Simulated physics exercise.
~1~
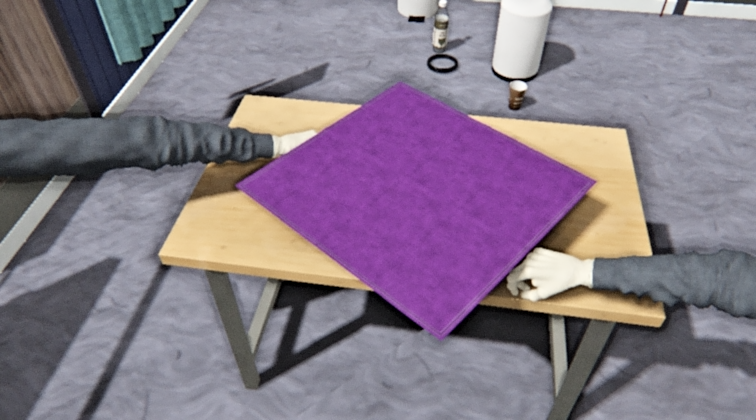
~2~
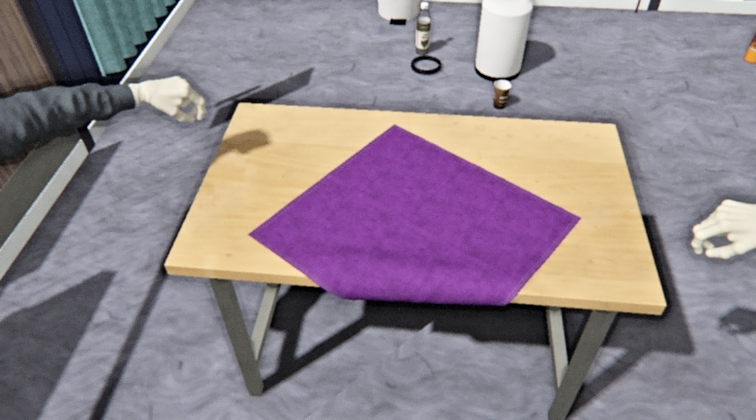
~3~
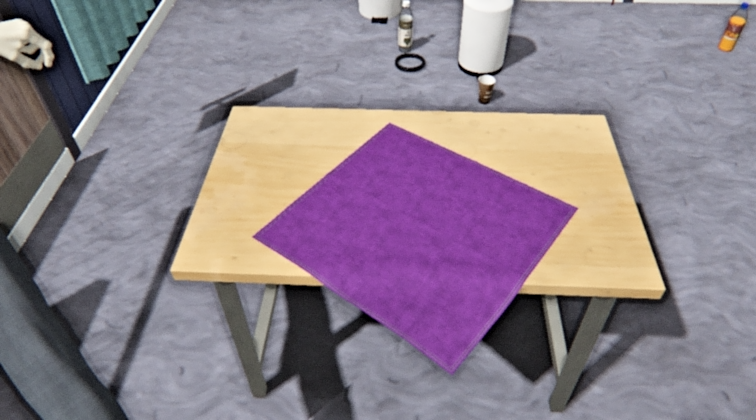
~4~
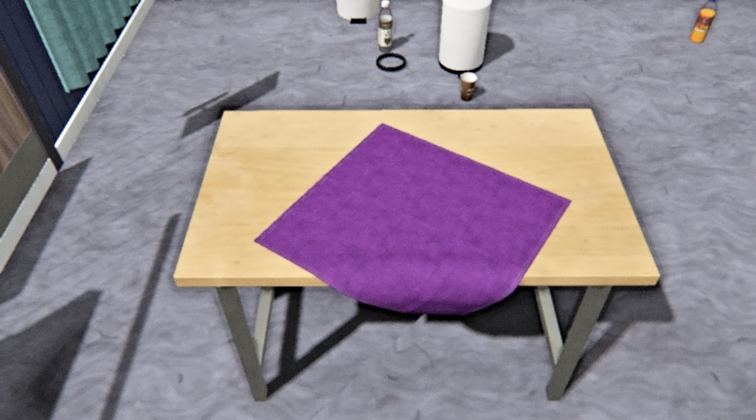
In a room with a mottled grey floor, a pale wooden side table with dark metal legs is seen from above as the view drifts slightly sideways. Behind it stand a white cylinder, a small bottle, a black ring and a brown cup, with a teal curtain at the upper left. Two pale hands in dark grey sleeves spread a flat purple pillow case over the table, then let go and draw away to either side. Its near corner droops over the front edge, swings outward and sags again. The cloth stays on the table, mostly on top.
